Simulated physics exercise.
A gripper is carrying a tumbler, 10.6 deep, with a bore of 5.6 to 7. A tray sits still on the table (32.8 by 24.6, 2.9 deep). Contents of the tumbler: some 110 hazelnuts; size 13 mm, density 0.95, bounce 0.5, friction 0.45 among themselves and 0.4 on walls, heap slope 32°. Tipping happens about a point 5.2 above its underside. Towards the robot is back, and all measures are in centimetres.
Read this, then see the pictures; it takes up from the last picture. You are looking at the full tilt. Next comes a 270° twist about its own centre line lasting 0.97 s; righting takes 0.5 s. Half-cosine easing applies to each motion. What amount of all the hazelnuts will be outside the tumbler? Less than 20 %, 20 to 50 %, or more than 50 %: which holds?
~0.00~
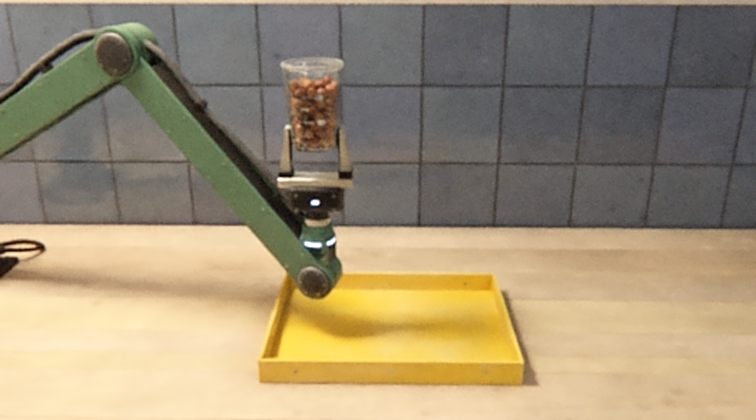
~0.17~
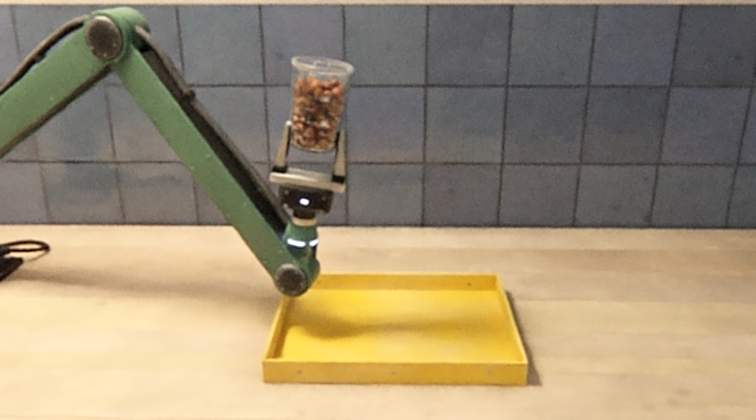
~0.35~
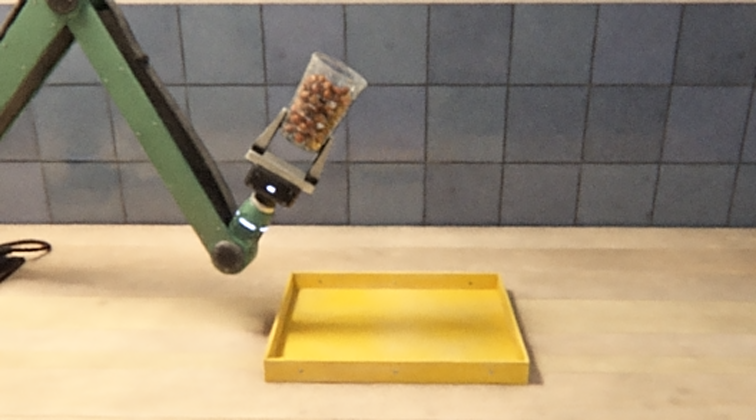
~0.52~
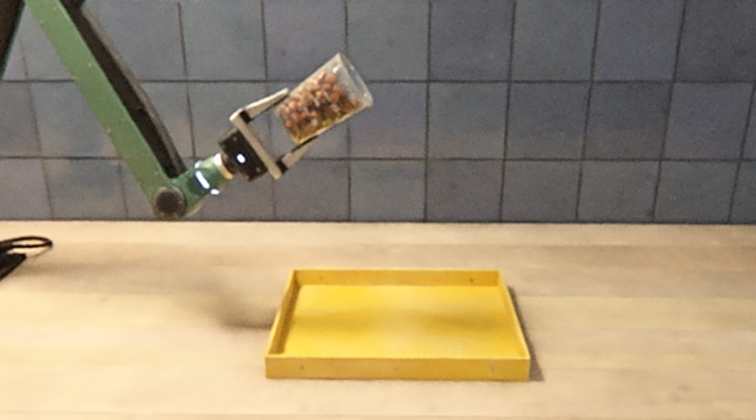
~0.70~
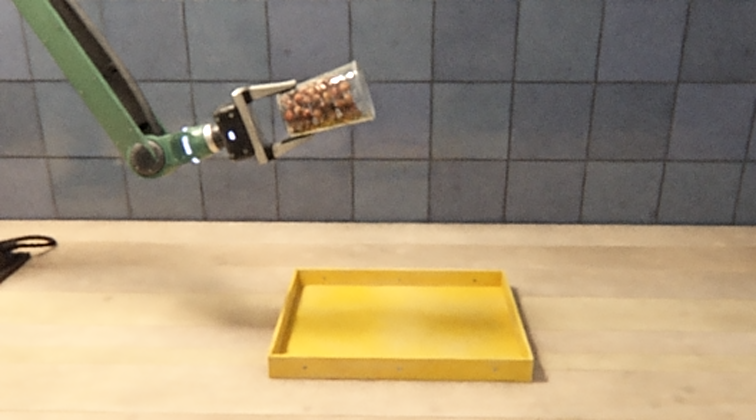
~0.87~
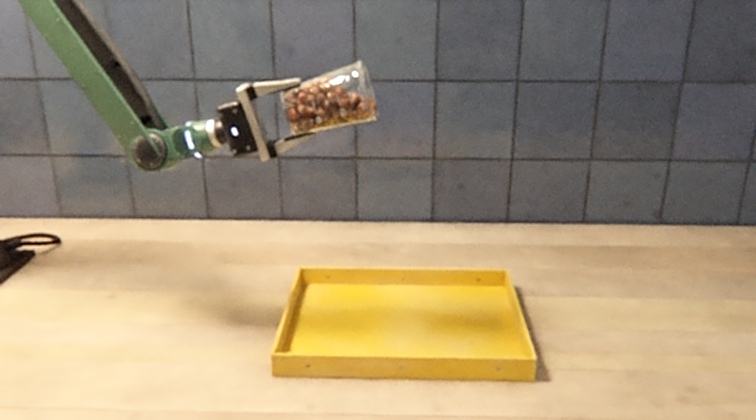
The share is less than 20 %.
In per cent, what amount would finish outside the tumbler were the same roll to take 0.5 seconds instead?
In that case around 5 percent.
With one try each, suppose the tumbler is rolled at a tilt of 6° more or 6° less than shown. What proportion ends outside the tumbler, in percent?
You'd get close to 25 per cent, then close to 5 per cent.
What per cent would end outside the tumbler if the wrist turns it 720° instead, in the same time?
Then about 10 percent.
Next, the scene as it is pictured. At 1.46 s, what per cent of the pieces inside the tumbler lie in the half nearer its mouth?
About 45 %.
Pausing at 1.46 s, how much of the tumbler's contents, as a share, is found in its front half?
Front-half share of contents: Approx. 45 per cent.
After 1.46 s, tipped 74°, highest piece 36 above the table; 107 in the tumbler, 2 in the tray, 3 in flight or on a rim.
After 2.05 s, tipped 47°, highest piece 36 above the table; 106 in the tumbler, 4 in the tray, 1 on the table or floor, 1 in flight or on a rim.
After 2.54 s, upright, highest piece 37 above the table; 106 in the tumbler, 5 in the tray, 1 on the table or floor.
After 3.24 s, upright, highest piece 37 above the table; 106 in the tumbler, 5 in the tray, 1 on the table or floor.
In the end, 106 in the tumbler, 5 in the tray, 1 on the table or floor. That is 5 % outside the tumbler.
